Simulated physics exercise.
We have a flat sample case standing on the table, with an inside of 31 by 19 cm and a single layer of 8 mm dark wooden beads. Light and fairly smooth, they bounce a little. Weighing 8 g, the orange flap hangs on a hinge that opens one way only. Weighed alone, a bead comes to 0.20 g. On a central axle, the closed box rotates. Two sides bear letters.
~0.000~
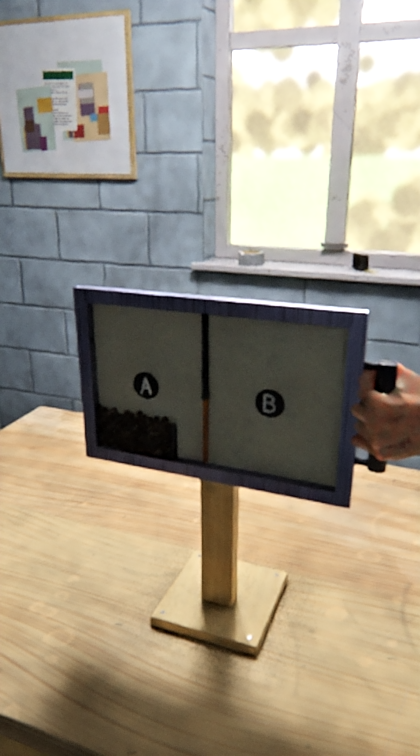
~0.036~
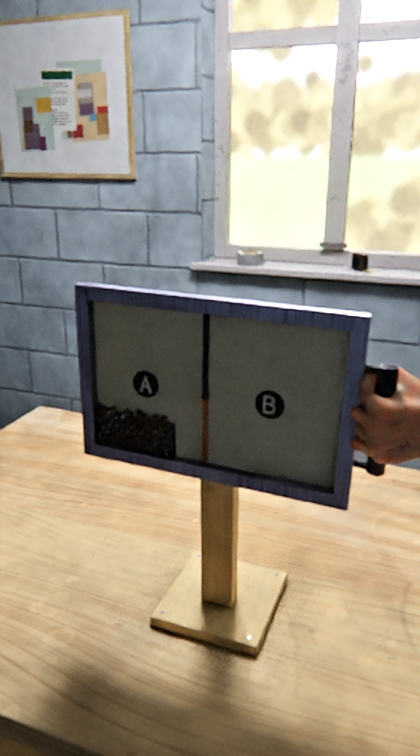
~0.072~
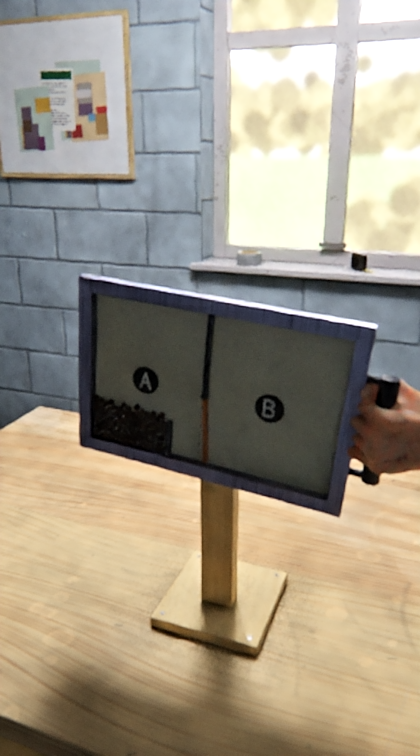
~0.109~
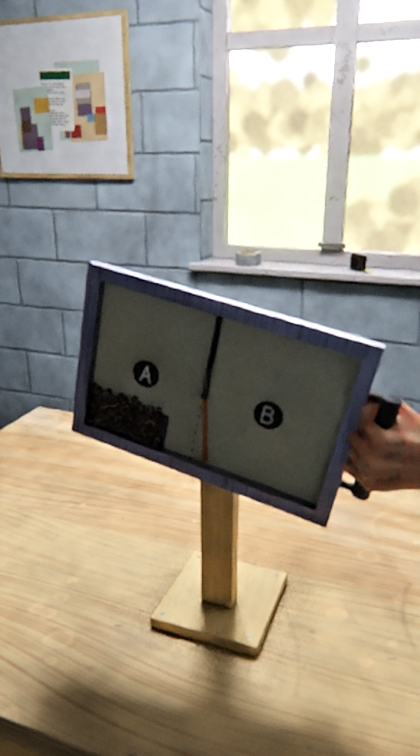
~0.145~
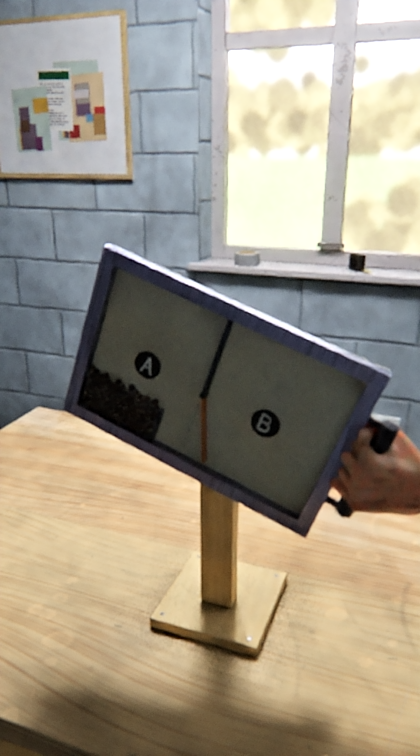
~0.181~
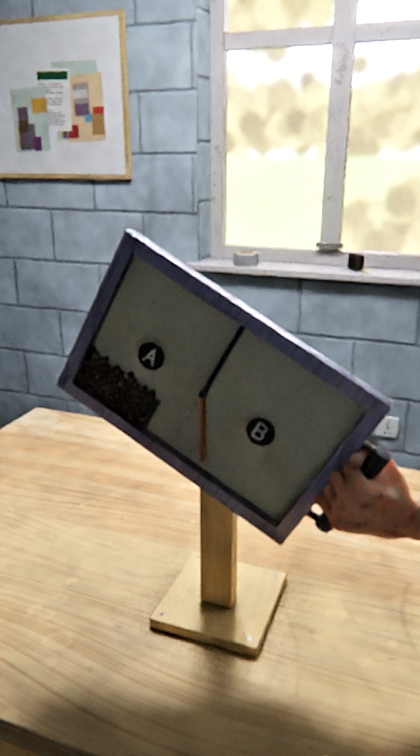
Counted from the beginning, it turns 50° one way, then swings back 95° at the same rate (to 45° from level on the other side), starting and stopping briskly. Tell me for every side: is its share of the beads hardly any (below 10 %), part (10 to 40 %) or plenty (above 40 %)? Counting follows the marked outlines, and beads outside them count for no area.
Shares: A plenty, B hardly any.
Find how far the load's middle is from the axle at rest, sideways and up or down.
It lies close to 3 centimetres left and 12 centimetres below.
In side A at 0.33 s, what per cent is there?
Share: Some 100 %.
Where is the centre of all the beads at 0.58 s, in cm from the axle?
Offset approx. 10 cm left, 6 cm below.
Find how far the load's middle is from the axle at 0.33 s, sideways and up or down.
It sits around 12 cm to the left and around 3 cm up.
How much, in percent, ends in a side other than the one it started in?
0 %.
After 0.33 s, it stands 50° clockwise; the beads' middle is 12 cm left of and 3 cm above the centre; A 100 %; orange flap open 47°.
After 0.58 s, it stands 4° clockwise; the beads' middle is 10 cm left of and 6 cm below the centre; A 100 %; orange flap open 16°.
After 0.84 s, it stands 45° anticlockwise; the beads' middle is 2 cm left of and 12 cm below the centre; A 100 %; orange flap shut.
Settled by 1.7 s, it stands 45° anticlockwise; A 100 %, B 0 %; orange flap shut.
